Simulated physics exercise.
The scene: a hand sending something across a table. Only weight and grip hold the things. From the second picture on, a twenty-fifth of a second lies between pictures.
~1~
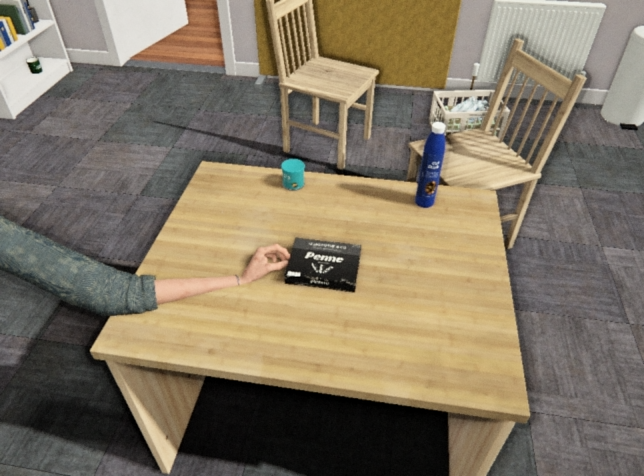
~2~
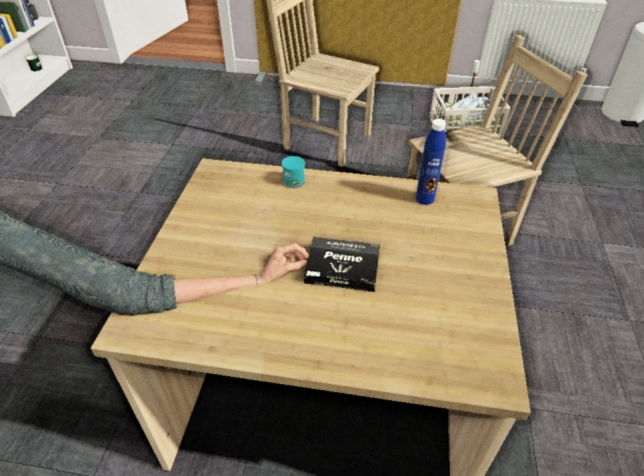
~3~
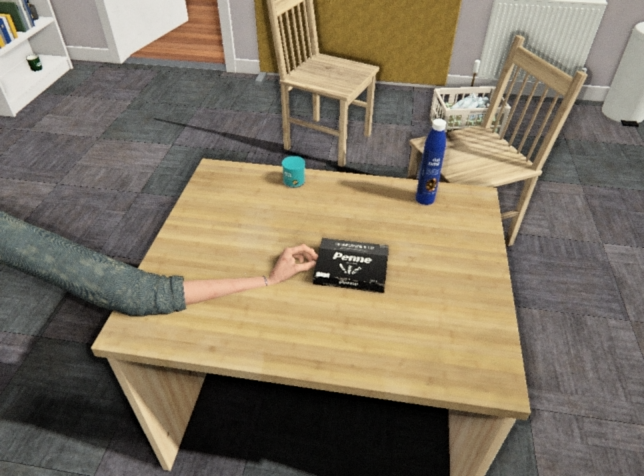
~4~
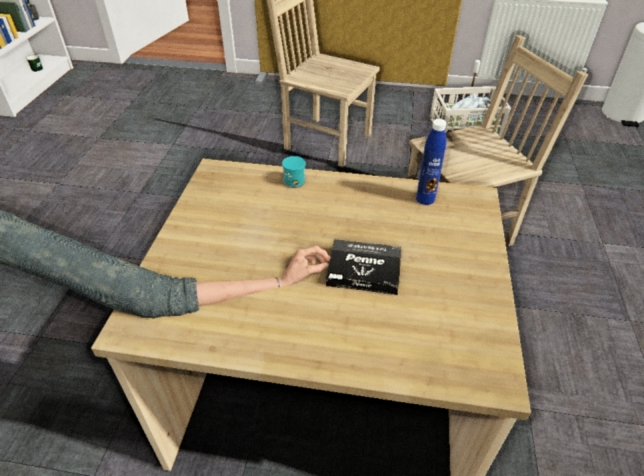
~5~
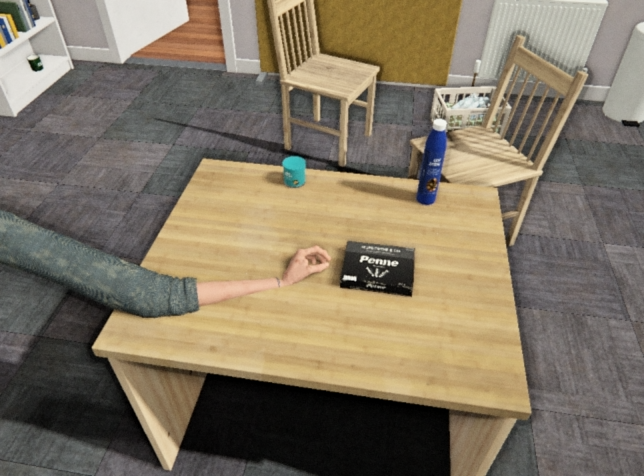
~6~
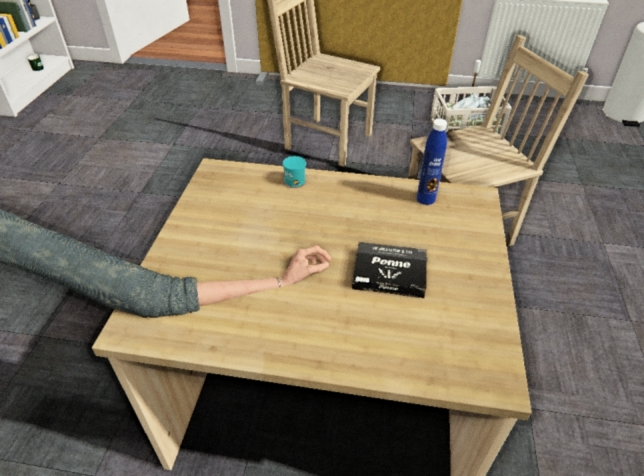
Black packet of penne sliding a short way right across a wooden table, pushed by a hand that then stays behind.
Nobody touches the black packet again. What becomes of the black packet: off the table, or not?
The black packet is still on the table.
Then, 0.10 s on from there, black packet shifted about its own width near (413, 271).
Then, 0.20 s on from there, black packet shifted about its own width near (424, 273).
In the end, moved from the start, black packet. At the end, from the last picture's camera, black packet near (426, 273).
